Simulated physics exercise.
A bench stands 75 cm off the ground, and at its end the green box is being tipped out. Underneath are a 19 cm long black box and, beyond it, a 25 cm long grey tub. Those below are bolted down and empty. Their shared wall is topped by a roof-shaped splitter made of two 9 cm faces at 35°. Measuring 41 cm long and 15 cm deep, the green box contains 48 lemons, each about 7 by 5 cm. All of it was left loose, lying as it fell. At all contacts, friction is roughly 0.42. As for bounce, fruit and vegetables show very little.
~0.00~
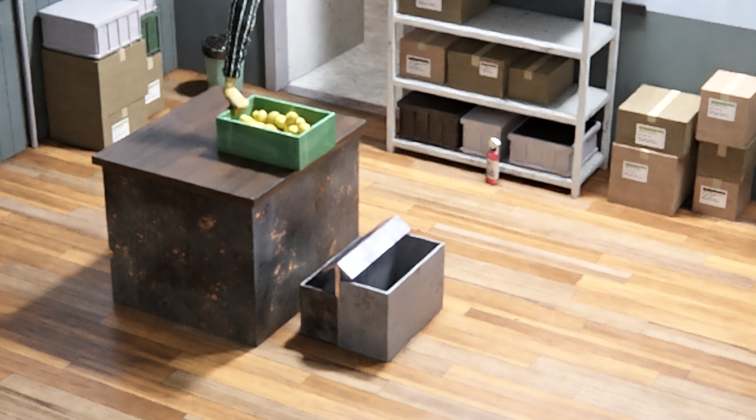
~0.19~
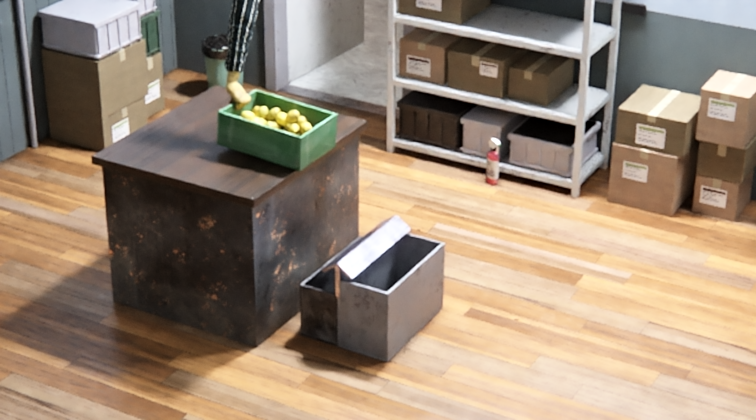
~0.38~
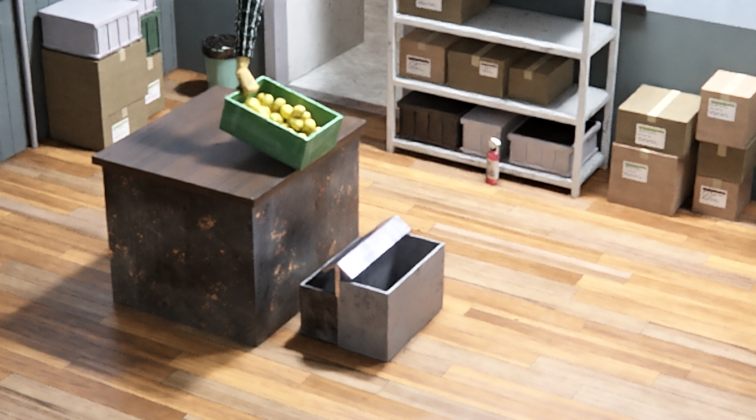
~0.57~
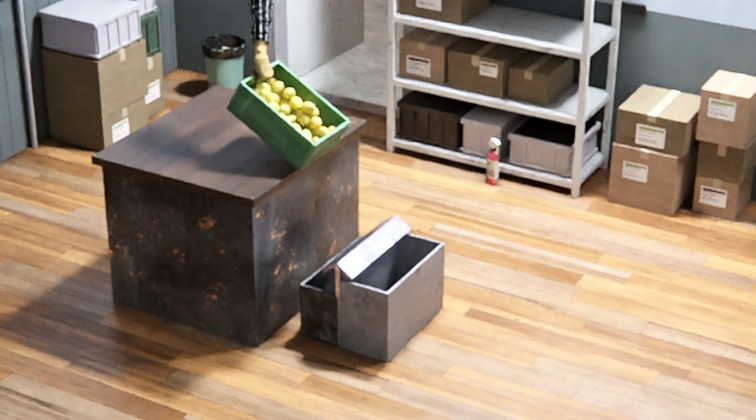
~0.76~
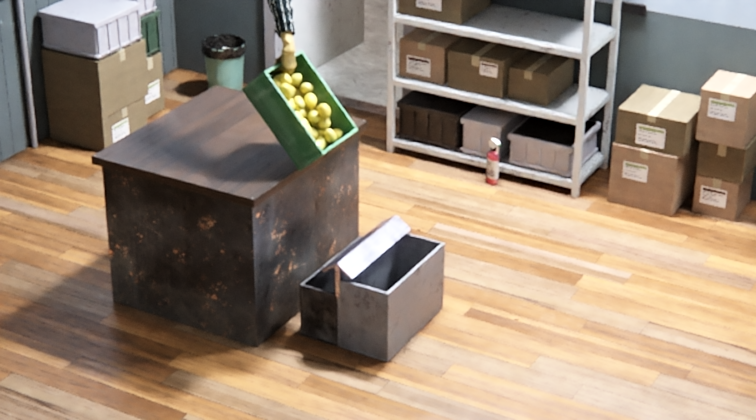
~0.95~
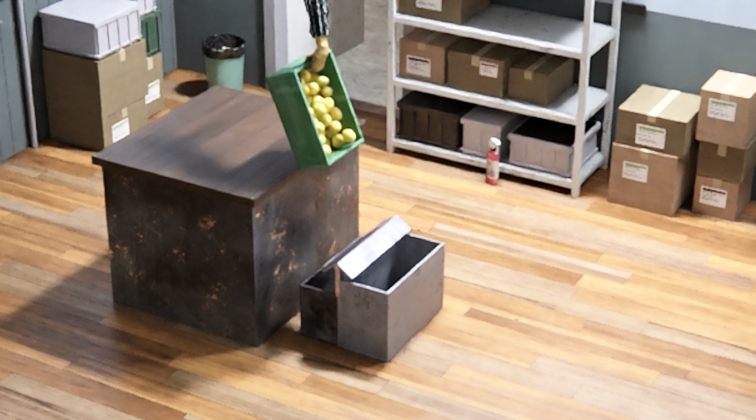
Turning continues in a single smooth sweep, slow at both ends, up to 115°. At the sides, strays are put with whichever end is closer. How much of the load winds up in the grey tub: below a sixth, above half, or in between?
Past the halfway mark.
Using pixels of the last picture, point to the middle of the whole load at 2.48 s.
The centre sits near (391, 315).
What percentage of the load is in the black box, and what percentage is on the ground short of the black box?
Shares, in order: About 5 percent and 0 percent.
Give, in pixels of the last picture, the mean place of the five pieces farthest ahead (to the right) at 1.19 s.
Somewhere near pixel (361, 170).
After 1.19 s, tilt 90°; 44 still in the green box and 4 in the air.
After 1.50 s, tilt 110°; 22 still in the green box, 7 in the grey tub and 19 in the air.
After 1.93 s, tilt 115°; 2 still in the green box, 31 in the grey tub, 3 on the ground beyond the grey tub and 12 in the air.
Final count (at 2.48 s), 3 in the black box, 40 in the grey tub, 1 on the ground short of the black box and 4 on the ground beyond the grey tub. Asked share, 40 of 48, 83 per cent.
